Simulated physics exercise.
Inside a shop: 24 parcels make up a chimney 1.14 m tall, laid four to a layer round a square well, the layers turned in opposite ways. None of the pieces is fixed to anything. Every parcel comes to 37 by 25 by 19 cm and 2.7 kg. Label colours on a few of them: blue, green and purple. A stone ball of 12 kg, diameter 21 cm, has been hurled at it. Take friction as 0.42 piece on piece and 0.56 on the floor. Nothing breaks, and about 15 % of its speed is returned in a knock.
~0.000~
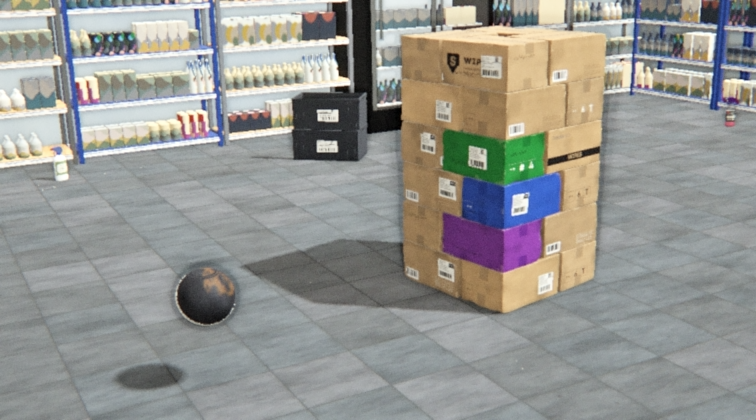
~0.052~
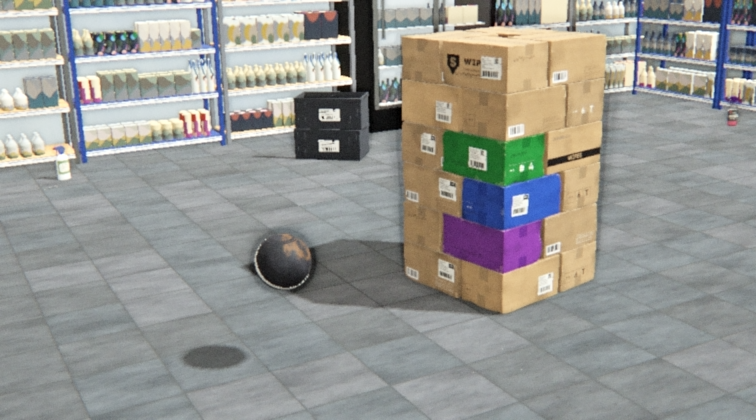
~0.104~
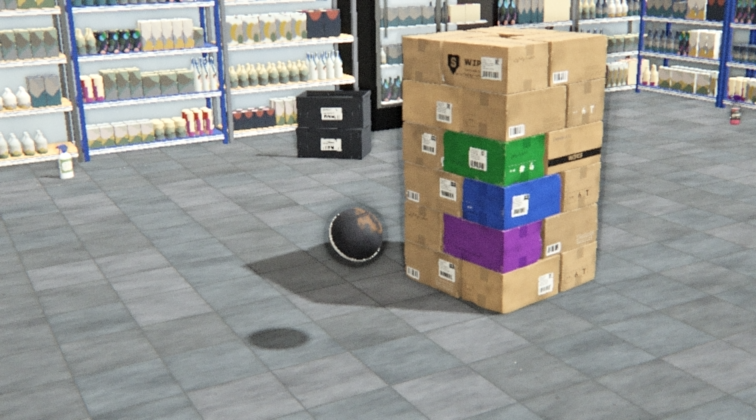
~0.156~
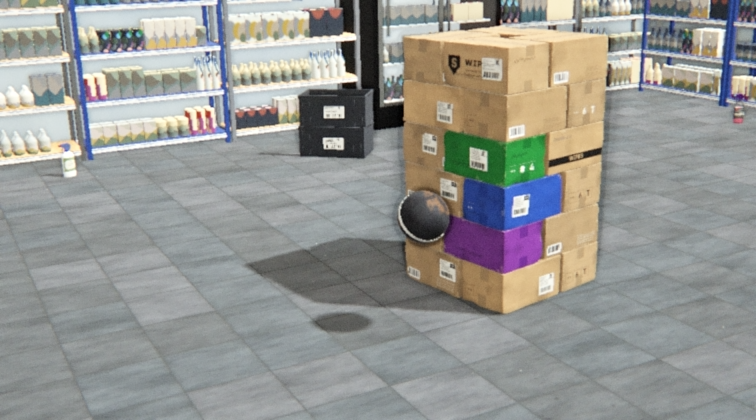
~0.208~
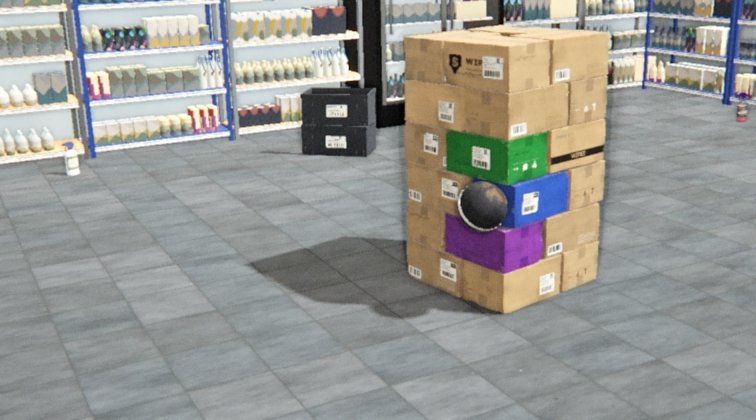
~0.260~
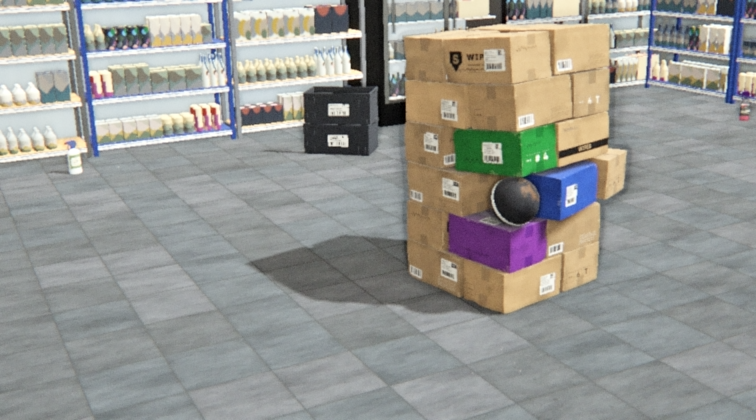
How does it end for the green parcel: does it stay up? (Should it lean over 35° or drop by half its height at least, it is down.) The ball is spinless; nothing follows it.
It's brought down.
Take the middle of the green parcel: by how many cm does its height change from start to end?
It finishes some 50 cm lower than at the start.
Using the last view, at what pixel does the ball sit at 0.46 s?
Location: Close to (622, 225).
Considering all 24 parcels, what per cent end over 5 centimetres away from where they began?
The share is 35 %.
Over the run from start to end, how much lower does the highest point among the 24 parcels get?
I'd put it at around 0 cm.
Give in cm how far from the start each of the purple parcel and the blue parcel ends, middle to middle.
Estimate: Purple near 0 cm, blue near 140 cm.
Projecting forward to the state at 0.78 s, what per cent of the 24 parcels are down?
35 per cent.
After 0.46 s, ball still moving; 1 of the 24 parcels down; green parcel 10° from how it stood; blue parcel 7° from how it stood.
After 0.78 s, ball still moving; 8 of the 24 parcels down; green parcel 39° from how it stood, 9 cm lower; blue parcel 38 cm lower.
After 1.44 s, ball still moving; 8 of the 24 parcels down; green parcel 38° from how it stood, 28 cm lower; blue parcel 38 cm lower.
In the end (3.0 s), ball rolling away; 8 of the 24 parcels down; green parcel on its side; blue parcel 38 cm lower; purple parcel 21 mm from its place. From the last view, middles, green parcel near (602, 284), blue parcel near (717, 227).
